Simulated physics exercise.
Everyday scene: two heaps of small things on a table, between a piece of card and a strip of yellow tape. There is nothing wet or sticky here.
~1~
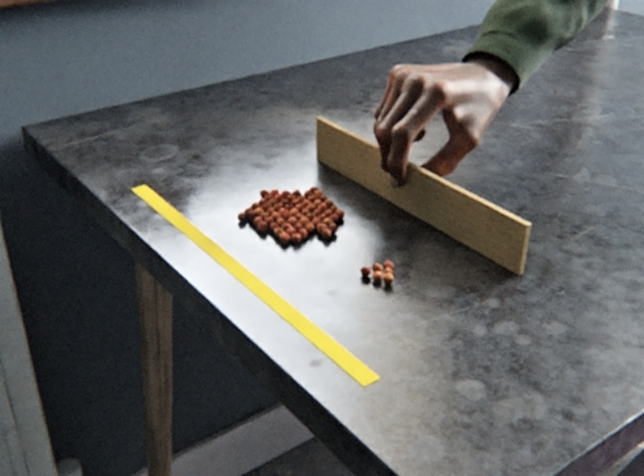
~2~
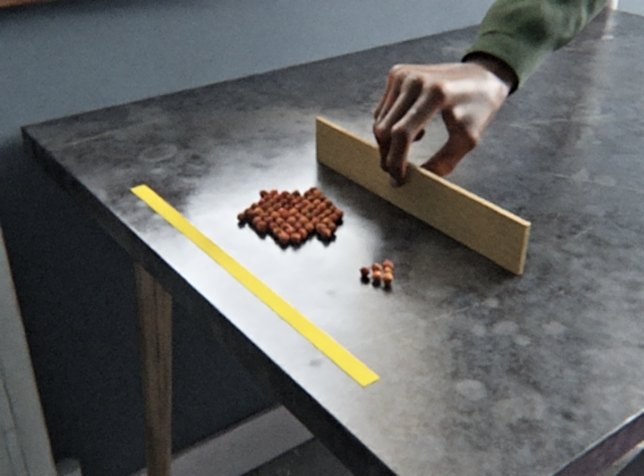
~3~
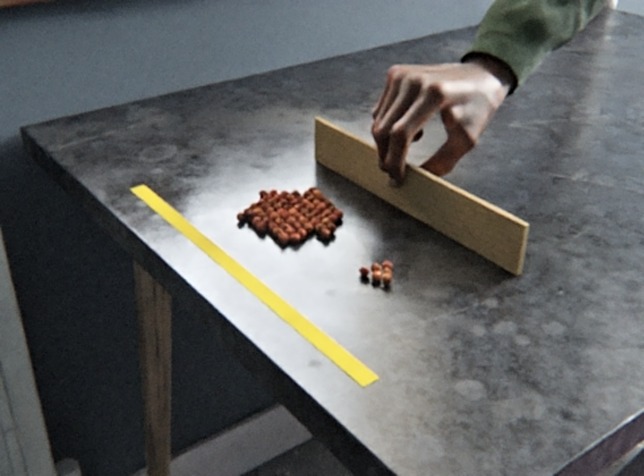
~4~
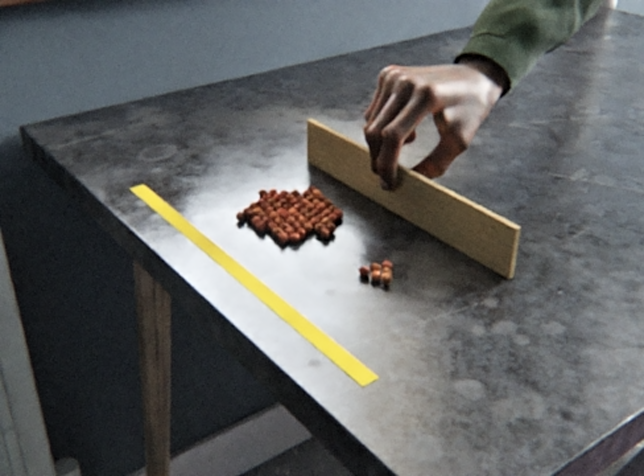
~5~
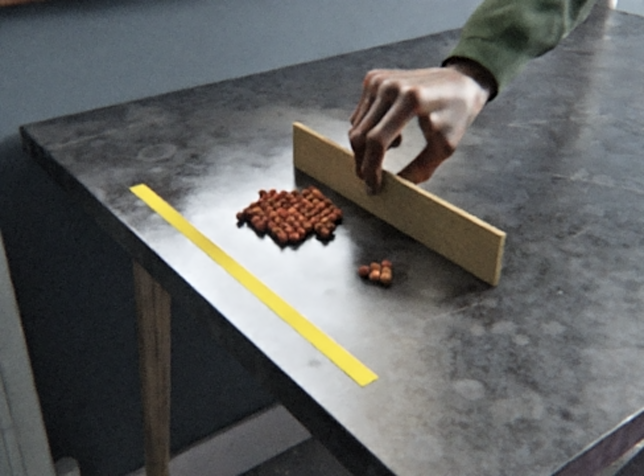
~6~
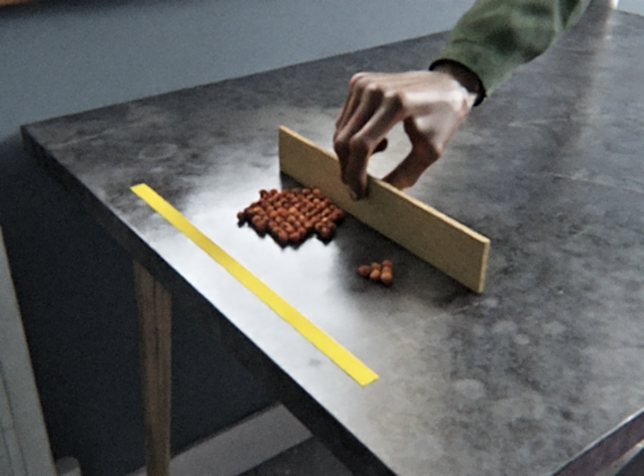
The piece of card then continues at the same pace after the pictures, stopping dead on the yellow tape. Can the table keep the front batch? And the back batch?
Front batch does not fall, and as for the other one, back batch does not all stay up.
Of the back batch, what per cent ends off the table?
Share: Approx. 30 in a hundred.
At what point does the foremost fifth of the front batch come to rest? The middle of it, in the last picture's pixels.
(273, 317), give or take.
Then, 0.41 s later than the last frame, piece of card still moving, near (299, 199); front batch all on the table, its front near (326, 279); back batch all on the table, its front near (225, 251).
Then, 0.85 s later than the last frame, piece of card stopped at the yellow tape; front batch all on the table, its front near (265, 320); back batch roughly a quarter over the edge.
Then, 1.13 s later than the last frame, piece of card stopped at the yellow tape; front batch all on the table, its front near (265, 320); back batch roughly a third over the edge.
When it is over, piece of card stopped at the yellow tape; front batch all on the table, its front near (265, 320); back batch roughly a third over the edge.
